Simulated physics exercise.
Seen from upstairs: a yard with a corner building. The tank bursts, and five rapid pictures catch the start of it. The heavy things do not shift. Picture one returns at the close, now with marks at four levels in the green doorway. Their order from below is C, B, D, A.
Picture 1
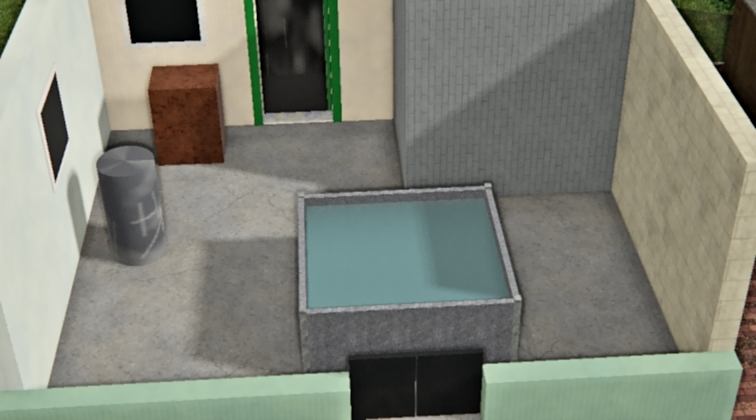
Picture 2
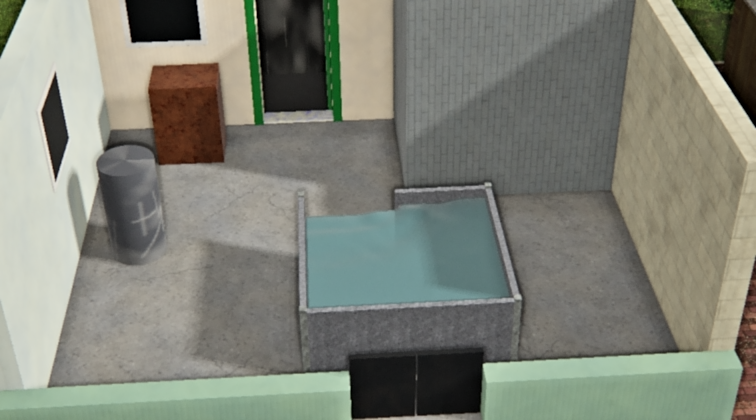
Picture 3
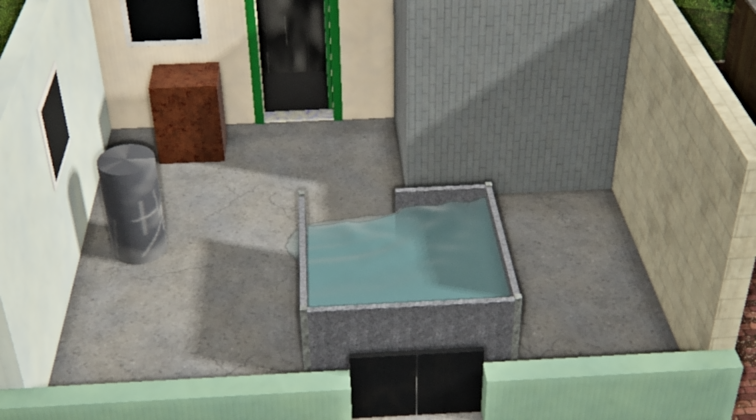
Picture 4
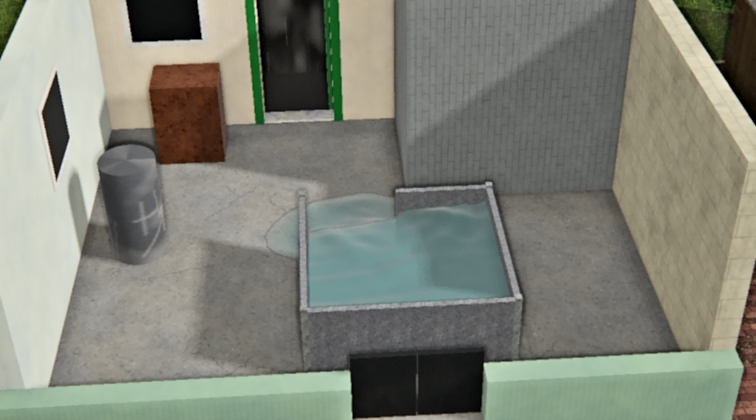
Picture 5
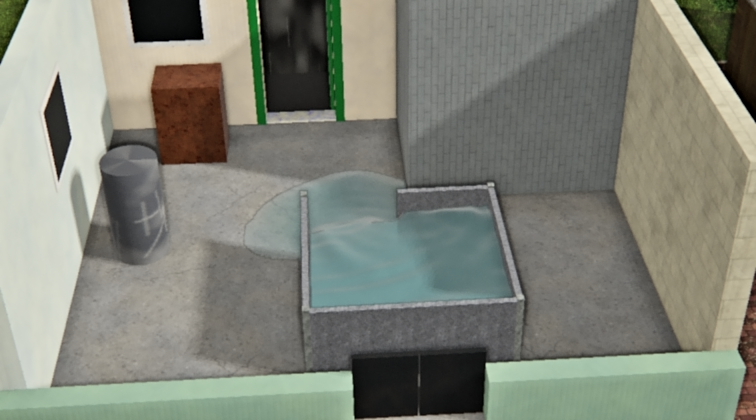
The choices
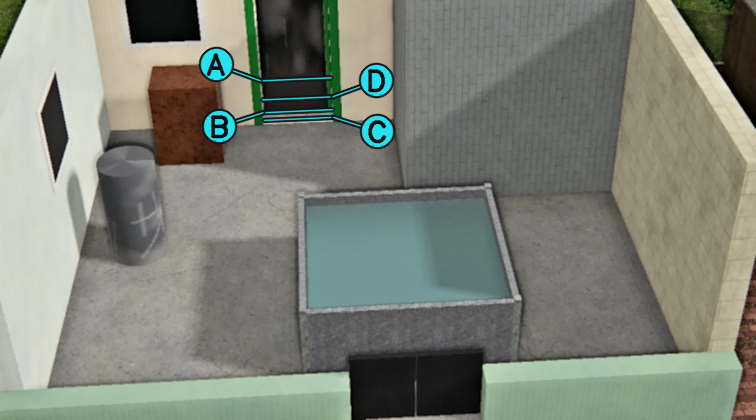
The footage shows a walled yard with a raised water tank, a grey barrel and a rusty brown box; part of the tank's back wall disappears, and water pours through the gap, spreading across the ground behind and left.
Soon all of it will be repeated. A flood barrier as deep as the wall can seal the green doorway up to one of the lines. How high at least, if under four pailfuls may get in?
Choose D.
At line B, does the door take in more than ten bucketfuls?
Yes, it does.
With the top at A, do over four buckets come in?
No.
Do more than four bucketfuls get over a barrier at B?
Yes.
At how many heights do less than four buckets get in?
Two of them.
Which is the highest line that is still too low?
That would be B.
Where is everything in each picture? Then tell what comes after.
Water in the tank at rest, its middle at (402, 251); foot of the green doorway at (298, 123); shut gate at (416, 364).
Water covers 1 % of the ground, its front hidden from here.
Water covers 4 % of the ground, its front hidden from here.
Water covers 7 % of the ground, its front hidden from here.
Water covers 12 % of the ground and shows as far out as (372, 174).
On the marked copy, A at (296, 79); B at (298, 111); C at (298, 118); D at (297, 98); from the bottom up C, B, D, A.
With A, nothing gets over.
With B, some 20 bucketfuls get in.
With C, dozens of bucketfuls pour in.
With D, a splash gets over, under a bucket.
